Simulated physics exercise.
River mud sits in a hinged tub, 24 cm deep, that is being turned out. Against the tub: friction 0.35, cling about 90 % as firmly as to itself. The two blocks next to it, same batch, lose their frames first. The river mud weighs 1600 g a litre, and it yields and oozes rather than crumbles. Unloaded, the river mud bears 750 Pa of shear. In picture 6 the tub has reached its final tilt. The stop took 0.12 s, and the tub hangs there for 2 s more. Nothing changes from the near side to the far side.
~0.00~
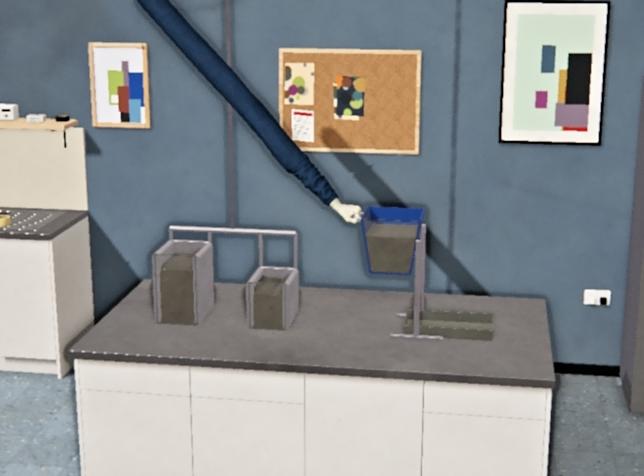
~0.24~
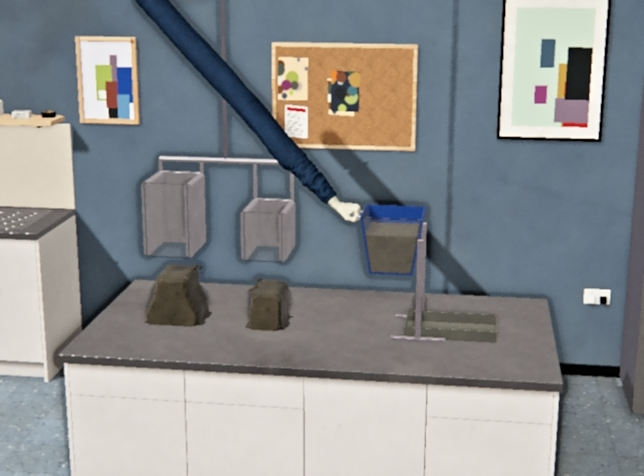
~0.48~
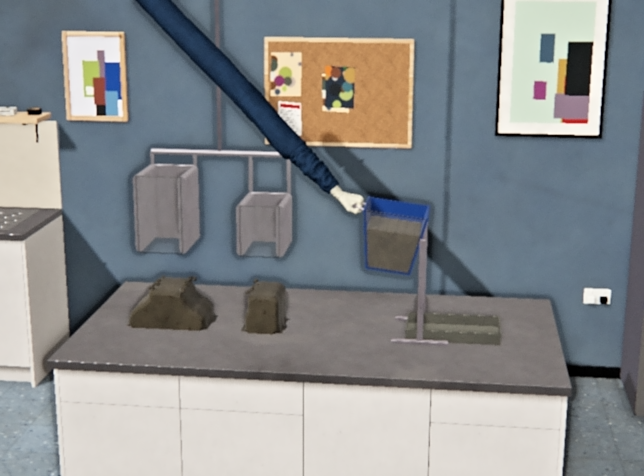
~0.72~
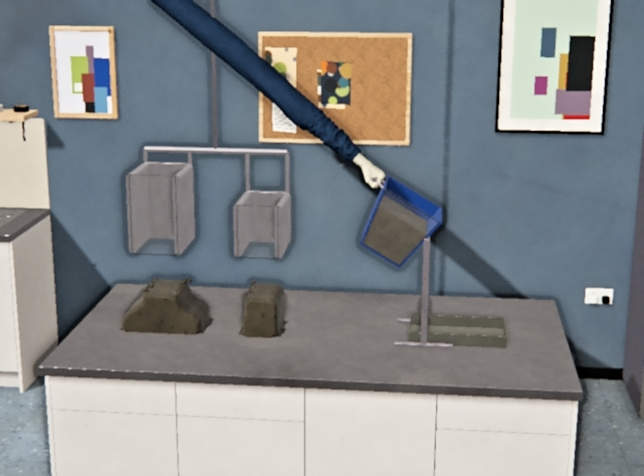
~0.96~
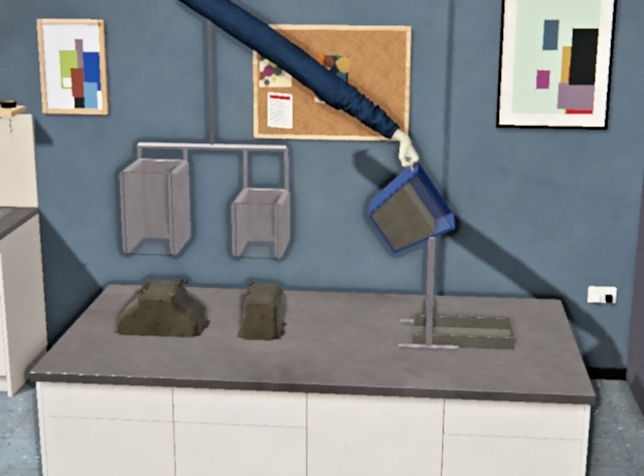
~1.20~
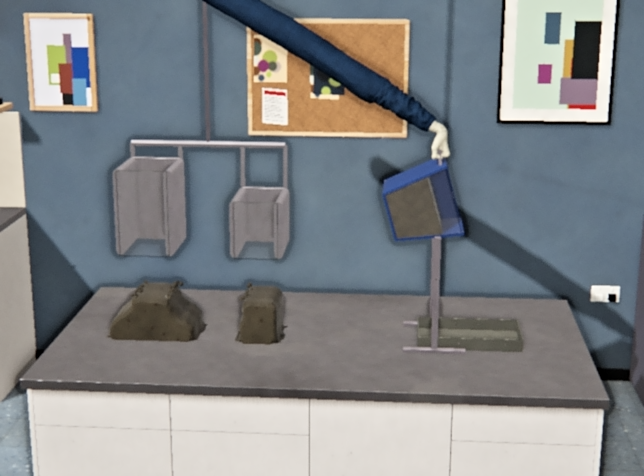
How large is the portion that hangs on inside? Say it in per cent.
Close to 100 per cent.
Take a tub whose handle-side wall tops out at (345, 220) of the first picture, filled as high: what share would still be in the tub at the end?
Then about 100 %.
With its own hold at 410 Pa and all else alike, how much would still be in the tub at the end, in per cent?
In that case some 95 per cent.
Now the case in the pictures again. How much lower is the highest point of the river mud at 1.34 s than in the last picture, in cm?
Roughly 0 cm.
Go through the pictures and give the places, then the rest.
Handle-side rim at (363, 219), tilt 0 degrees; crest of the river mud at (414, 238); block heights 28 cm, 18 cm (left to right), in the first frame.
Handle-side rim at (363, 217), tilt 0 degrees; crest of the river mud at (416, 237); block heights 23 cm, 18 cm (left to right), in the second frame.
Handle-side rim at (366, 210), tilt 7 degrees; crest of the river mud at (370, 229); block heights 18 cm, 17 cm (left to right), in the third frame.
Handle-side rim at (386, 188), tilt 31 degrees; crest of the river mud at (381, 208); block heights 18 cm, 17 cm (left to right), in the fourth frame.
Handle-side rim at (418, 173), tilt 56 degrees; crest of the river mud at (401, 189); block heights 18 cm, 17 cm (left to right), in the fifth frame.
Handle-side rim at (447, 169), tilt 74 degrees; crest of the river mud at (427, 180); block heights 18 cm, 17 cm (left to right), in the sixth frame.
After 1.34 s, the tub is at 74 degrees and holds 100 %.
After 1.51 s, the tub is at 74 degrees and holds 100 %.
After 1.68 s, the tub is at 74 degrees and holds 100 %.
After 1.85 s, the tub is at 74 degrees and holds 100 %.
After 3.20 s, the tub is at 74 degrees and holds 100 %.
